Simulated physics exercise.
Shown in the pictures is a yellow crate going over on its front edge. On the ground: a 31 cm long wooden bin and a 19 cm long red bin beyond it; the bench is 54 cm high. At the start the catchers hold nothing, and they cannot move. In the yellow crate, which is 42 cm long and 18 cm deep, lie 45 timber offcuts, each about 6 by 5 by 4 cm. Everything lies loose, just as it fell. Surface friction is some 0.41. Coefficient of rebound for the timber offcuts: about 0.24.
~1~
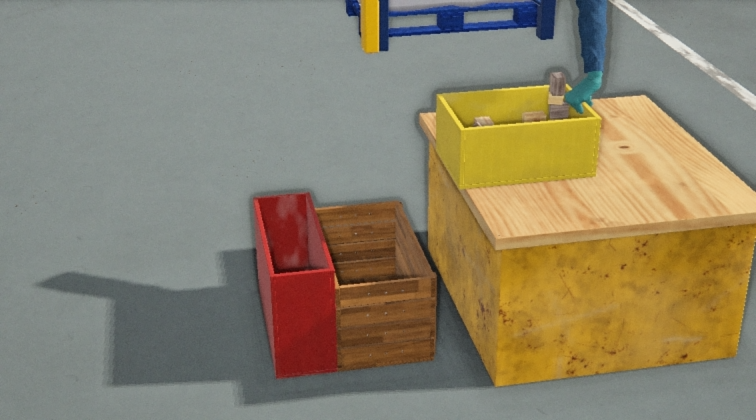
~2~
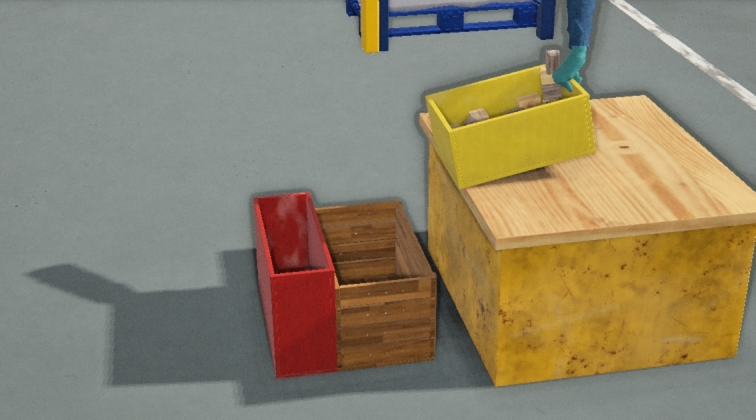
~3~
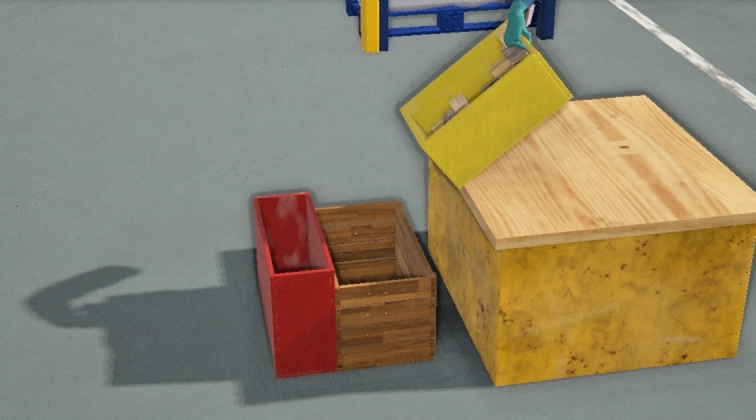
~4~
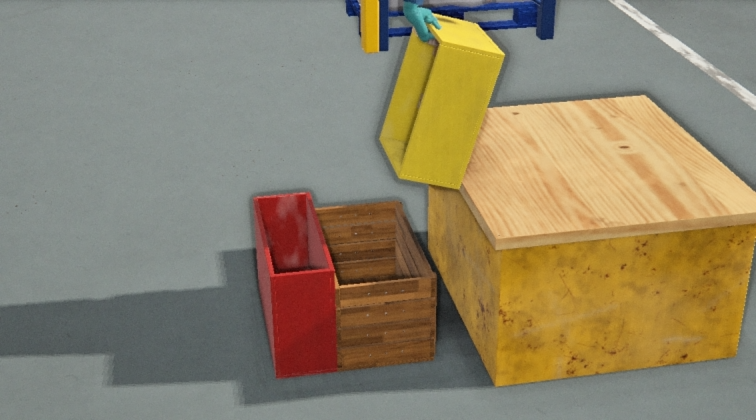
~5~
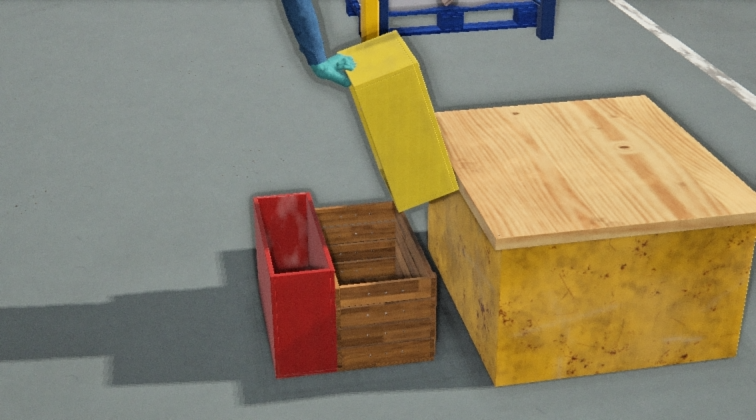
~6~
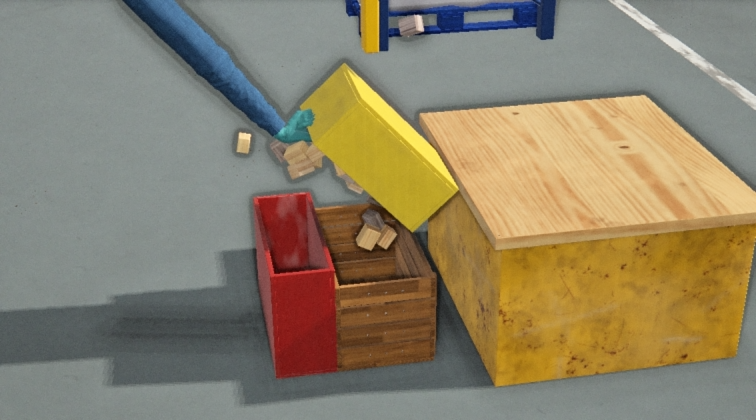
Yellow crate of wooden blocks tipping over a bench's left edge, guided by a gloved hand, blocks tumbling out above a wooden bin.
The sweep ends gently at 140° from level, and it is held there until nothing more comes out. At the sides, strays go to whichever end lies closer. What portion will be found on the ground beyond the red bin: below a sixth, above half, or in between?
In the end, somewhere from a sixth to half of the load is on the ground beyond the red bin.
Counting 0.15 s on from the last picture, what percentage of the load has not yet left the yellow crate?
Near 5 per cent, give or take.
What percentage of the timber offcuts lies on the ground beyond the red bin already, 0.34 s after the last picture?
Roughly 20 percent.
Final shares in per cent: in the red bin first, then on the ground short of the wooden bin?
35 and 0 %.
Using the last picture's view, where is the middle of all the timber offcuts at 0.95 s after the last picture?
Around (297, 316).
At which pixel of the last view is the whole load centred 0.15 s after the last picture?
Centre: Approx. (286, 257).
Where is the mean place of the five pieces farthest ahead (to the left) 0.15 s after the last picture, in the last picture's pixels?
They're centred near (184, 299).
Then, 0.15 s after the last picture, tilt 140°; 3 still in the yellow crate, 13 in the wooden bin, 14 in the red bin, 1 on the ground beyond the red bin and 14 in the air.
Then, 0.34 s after the last picture, tilt 140°; 17 in the wooden bin, 15 in the red bin, 9 on the ground beyond the red bin and 4 in the air.
Then, 0.61 s after the last picture, tilt 140°; 17 in the wooden bin, 15 in the red bin, 12 on the ground beyond the red bin and 1 in the air.
When it is over (0.95 s after the last picture), 17 in the wooden bin, 15 in the red bin, 1 on the ground short of the wooden bin and 12 on the ground beyond the red bin. Asked share, 12 of 45, 27 per cent.
